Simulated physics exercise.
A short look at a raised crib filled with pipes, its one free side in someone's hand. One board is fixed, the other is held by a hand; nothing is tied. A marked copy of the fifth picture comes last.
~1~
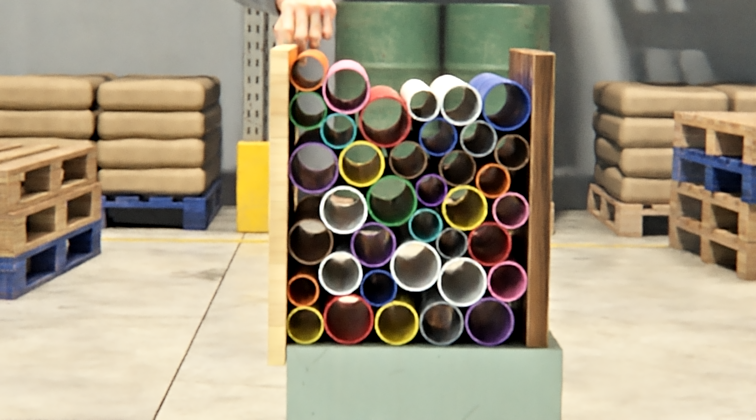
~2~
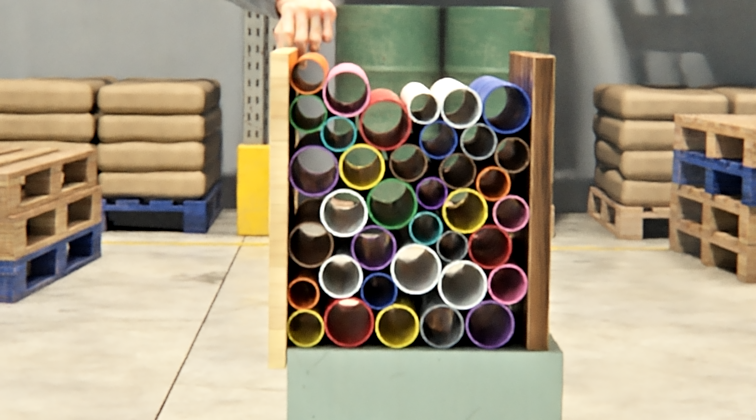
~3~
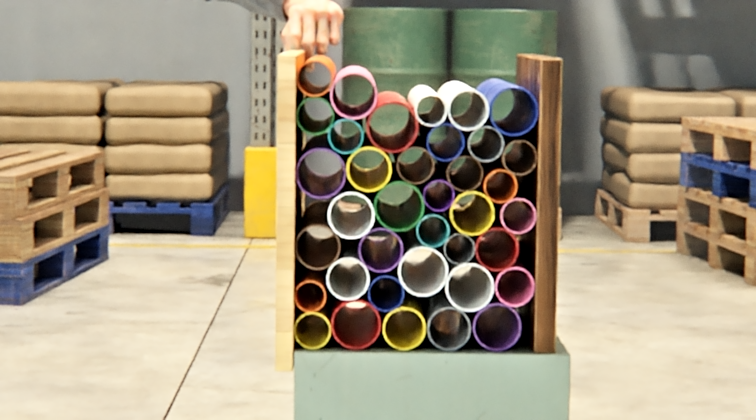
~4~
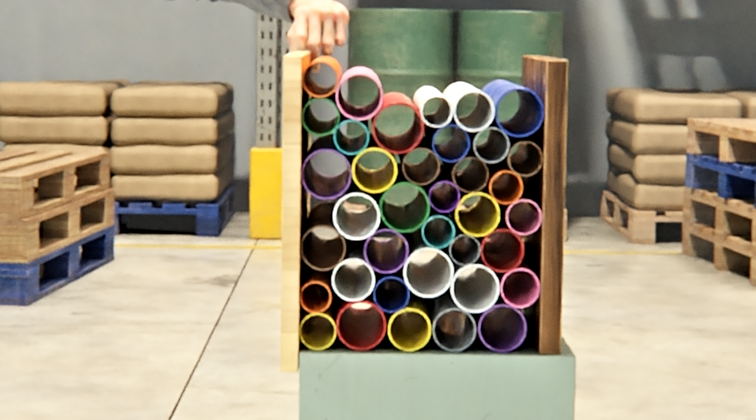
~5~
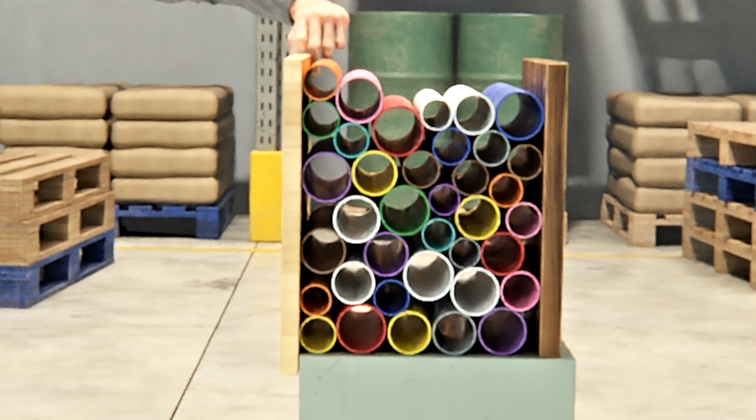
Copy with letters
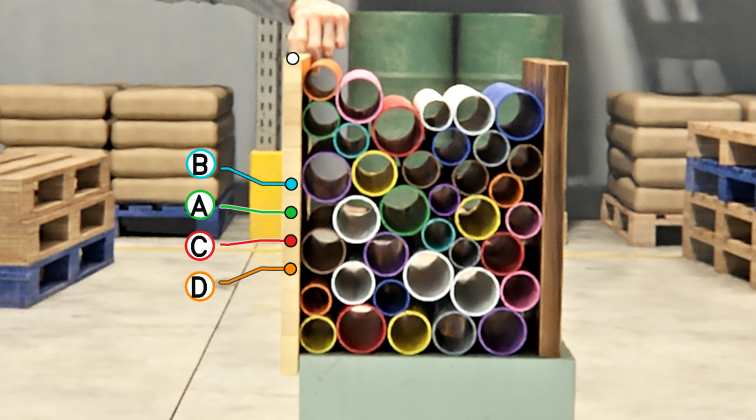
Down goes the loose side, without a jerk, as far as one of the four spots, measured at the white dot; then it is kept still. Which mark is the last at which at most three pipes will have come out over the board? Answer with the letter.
Slide it to A.
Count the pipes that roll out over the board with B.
It comes to two.
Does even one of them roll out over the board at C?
At C: Yes.
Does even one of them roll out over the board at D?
At D: Yes.
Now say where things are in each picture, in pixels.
A yellow pipe (305, 325); an orange pipe (303, 291); a brown pipe (310, 242), in the first picture.
A brown pipe (310, 245); a white pipe (344, 213), in the second picture.
A purple pipe (439, 196); a brown pipe (465, 174), in the third picture.
A green pipe (321, 117); a white pipe (474, 111), in the fourth picture.
Side board (297, 201); a yellow pipe (318, 334); an orange pipe (316, 300), in the fifth picture.
On the marked copy, A at (291, 212); B at (291, 184); C at (290, 241); D at (290, 269); the white dot at (292, 58).
Following A. Soon after the start, top of the board (302, 127).
Later, top of the board (301, 205).
In the end, top of the board (301, 212), two out over the board.
As for the rest, B two out over the board; C more than three out over the board; D more than three out over the board.
